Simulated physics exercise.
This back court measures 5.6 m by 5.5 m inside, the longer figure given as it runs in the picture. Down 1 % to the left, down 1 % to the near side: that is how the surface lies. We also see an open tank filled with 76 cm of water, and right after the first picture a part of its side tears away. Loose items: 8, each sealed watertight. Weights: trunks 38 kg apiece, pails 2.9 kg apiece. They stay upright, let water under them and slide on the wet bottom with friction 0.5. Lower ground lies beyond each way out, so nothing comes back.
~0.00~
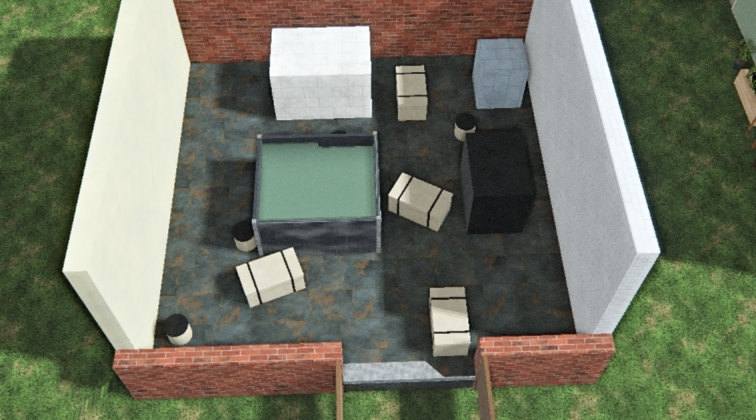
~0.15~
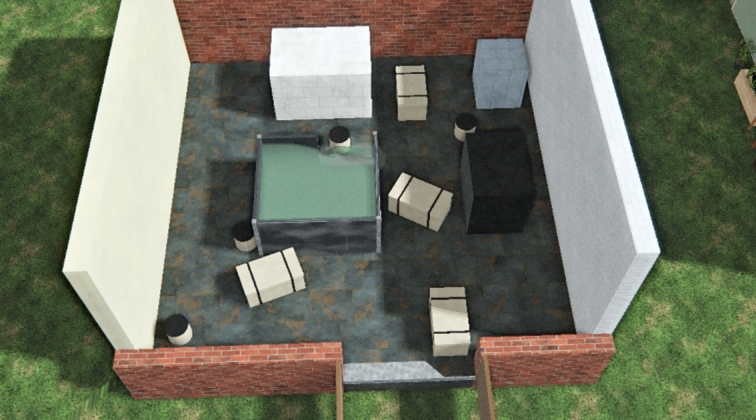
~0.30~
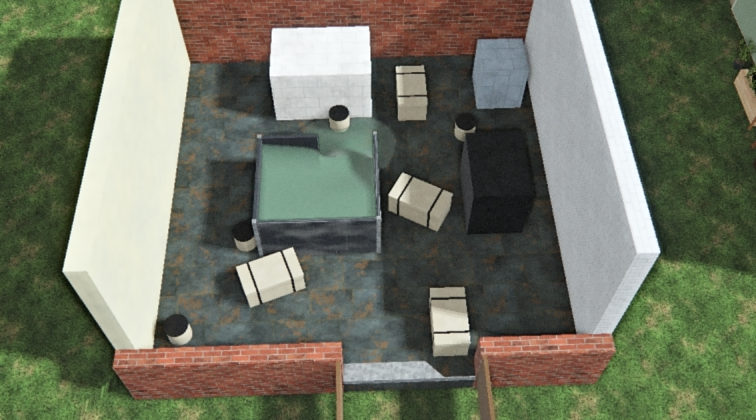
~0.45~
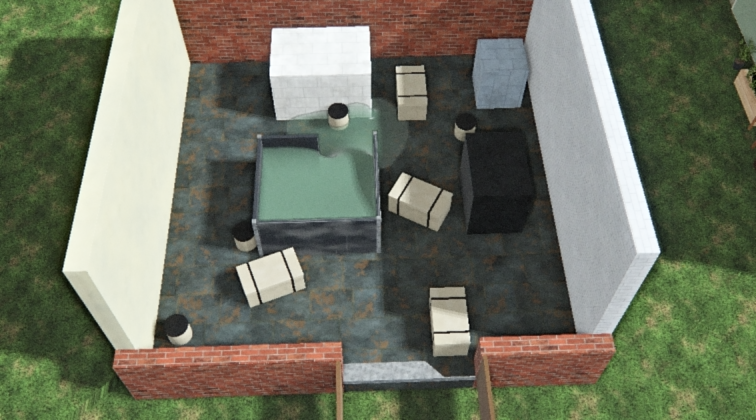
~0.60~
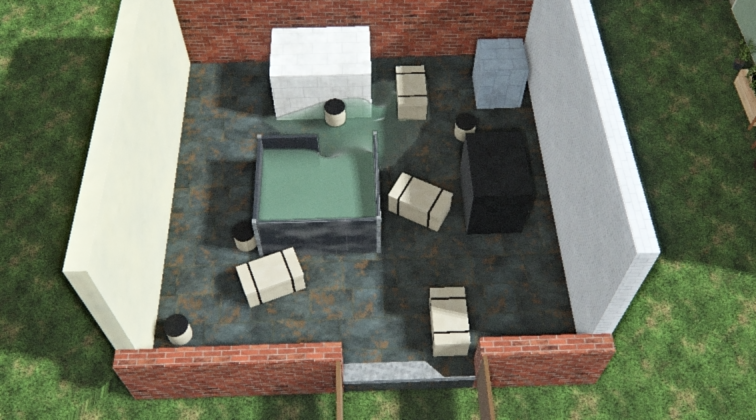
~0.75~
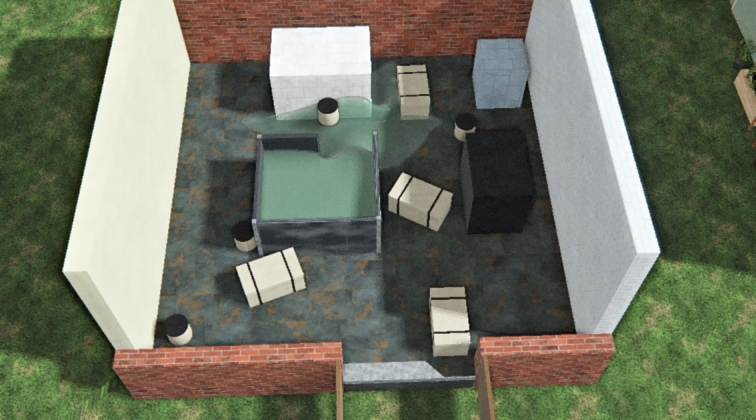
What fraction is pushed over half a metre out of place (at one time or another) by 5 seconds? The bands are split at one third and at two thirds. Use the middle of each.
My guess is it is going to land in the middle band.
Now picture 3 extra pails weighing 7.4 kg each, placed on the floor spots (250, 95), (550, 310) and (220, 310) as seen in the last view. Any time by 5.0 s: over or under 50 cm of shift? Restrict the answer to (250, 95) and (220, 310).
In the order asked they come out inside the limit, inside the limit.
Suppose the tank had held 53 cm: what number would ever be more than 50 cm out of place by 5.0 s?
Count: 3.
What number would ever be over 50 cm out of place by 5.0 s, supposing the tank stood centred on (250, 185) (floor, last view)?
Then 3 of them would.
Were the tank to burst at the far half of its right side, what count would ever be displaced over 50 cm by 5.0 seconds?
Count: 3.
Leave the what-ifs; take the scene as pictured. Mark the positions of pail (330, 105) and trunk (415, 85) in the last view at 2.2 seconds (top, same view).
I'd say close to (197, 180) and close to (461, 55).
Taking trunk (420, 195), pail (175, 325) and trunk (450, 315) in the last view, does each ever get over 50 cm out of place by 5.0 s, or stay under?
Result, in order: Undershooting / overshooting / undershooting.
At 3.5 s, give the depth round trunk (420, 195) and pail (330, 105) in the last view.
0 and 3 cm.
After 1.1 s 2 of 8 are over 50 cm from their spots; 1 afloat.
After 2.2 s 2 of 8 are over 50 cm from their spots; 2 afloat.
After 3.5 s 3 of 8 are over 50 cm from their spots; 2 afloat.
After 5.0 s 4 of 8 are over 50 cm from their spots, and 4 have been at some point; 5 afloat.
